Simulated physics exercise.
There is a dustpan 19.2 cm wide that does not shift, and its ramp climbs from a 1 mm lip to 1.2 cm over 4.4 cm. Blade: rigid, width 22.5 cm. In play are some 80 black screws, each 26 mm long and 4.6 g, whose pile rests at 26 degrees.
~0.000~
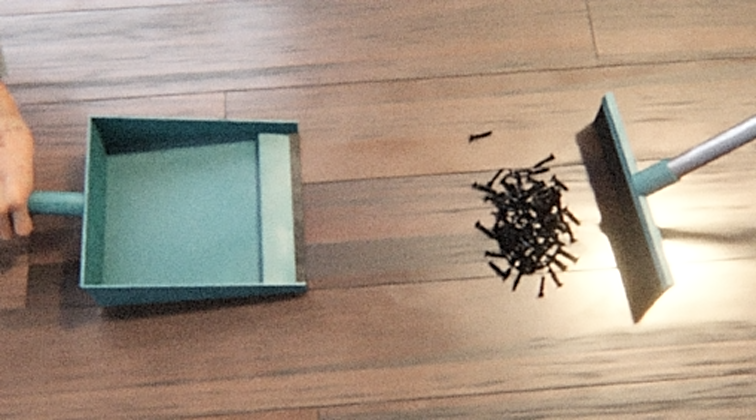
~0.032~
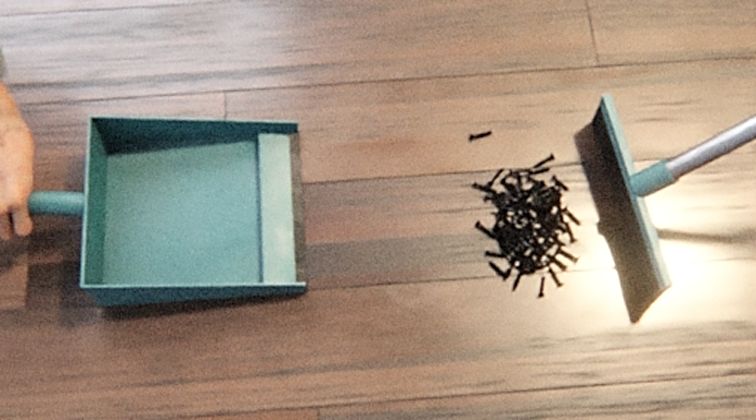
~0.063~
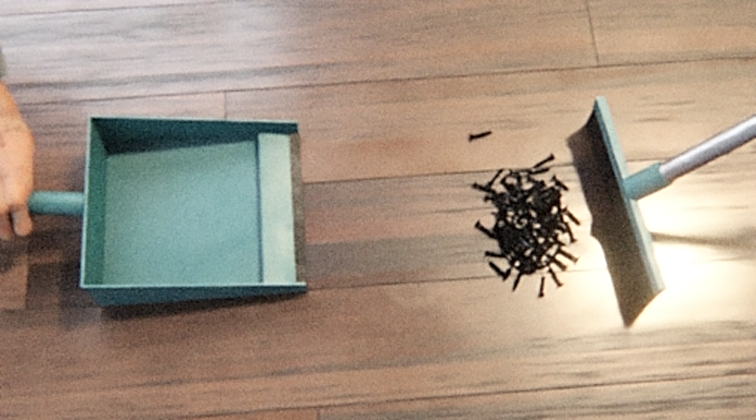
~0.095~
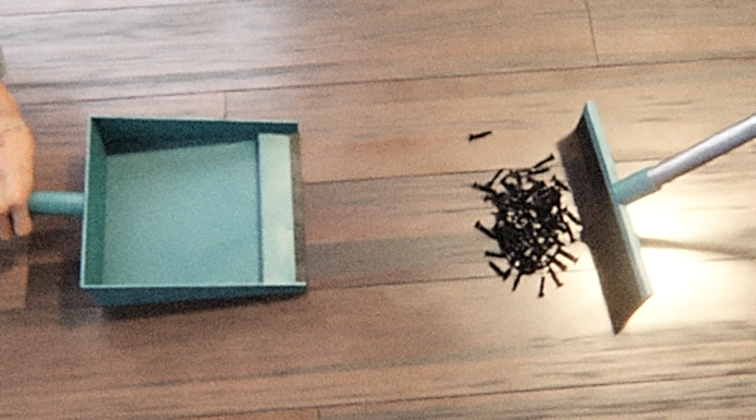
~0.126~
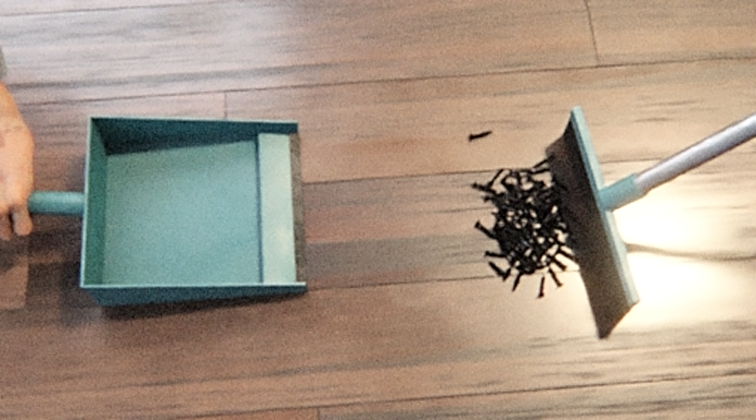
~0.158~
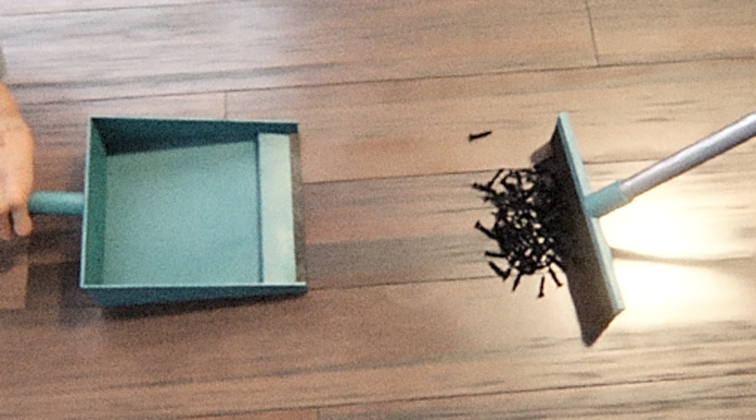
A teal squeegee-like blade on a metallic pole slides left and slightly toward the viewer across a wooden floor, reaching the right edge of a pile of black screws, while a hand holds a teal dustpan still at left.
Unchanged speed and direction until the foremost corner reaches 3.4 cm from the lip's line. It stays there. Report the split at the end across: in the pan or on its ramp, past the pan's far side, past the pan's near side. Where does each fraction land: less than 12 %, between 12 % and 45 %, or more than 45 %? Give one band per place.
Result: Pan: A meagre share; far side: A meagre share; near side: The principal share.
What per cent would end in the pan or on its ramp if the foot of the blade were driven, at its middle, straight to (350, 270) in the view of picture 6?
Roughly 5 %.
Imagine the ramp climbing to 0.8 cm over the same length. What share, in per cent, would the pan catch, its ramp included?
Something like 0 per cent, ramp included.
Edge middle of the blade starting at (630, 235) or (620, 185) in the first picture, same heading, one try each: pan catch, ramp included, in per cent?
First try about 0 per cent, second about 5 per cent.
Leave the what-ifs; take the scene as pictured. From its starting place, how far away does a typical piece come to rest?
The figure is about 26 cm.
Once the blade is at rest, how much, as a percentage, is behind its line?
Estimate: Around 5 %.
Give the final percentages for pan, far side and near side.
Pan 0; far side 0; near side 65.
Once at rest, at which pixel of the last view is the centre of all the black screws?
(322, 310).
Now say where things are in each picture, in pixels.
Blade from (668, 285) to (607, 101), moved 0.0 cm, 0 of the pieces shifted so far; middle of the pieces at (531, 220); pan at (186, 217), in the first frame.
Blade from (665, 286) to (605, 102), moved 0.3 cm, 0 of the pieces shifted so far; middle of the pieces at (531, 220), in the second frame.
Blade from (659, 289) to (599, 105), moved 1.1 cm, 0 of the pieces shifted so far; middle of the pieces at (531, 220), in the third frame.
Blade from (647, 295) to (588, 109), moved 2.4 cm, 0 of the pieces shifted so far; middle of the pieces at (531, 220), in the fourth frame.
Blade from (634, 301) to (575, 115), moved 4.1 cm, 0 of the pieces shifted so far; middle of the pieces at (531, 220), in the fifth frame.
Blade from (619, 308) to (562, 121), moved 5.8 cm, 0 of the pieces shifted so far; middle of the pieces at (531, 220); pan at (186, 217). Its pace works out near 0.53 m/s, heading 21 degrees towards the viewer's side, in the sixth frame.
Then, at 0.41 s, middle of the blade 18 cm from the lip; 0 % over the lip, far side 0 %, near side 30 %.
Then, at 0.58 s, middle of the blade 9 cm from the lip; 0 % over the lip, far side 0 %, near side 55 %.
After 0.87 s, middle of the blade 5 cm from the lip; 0 % over the lip, far side 0 %, near side 65 %.
At rest (1.8 s), pan 0 %, far side 0 %, near side 65 %, in front of the lip or behind the blade 35 %.
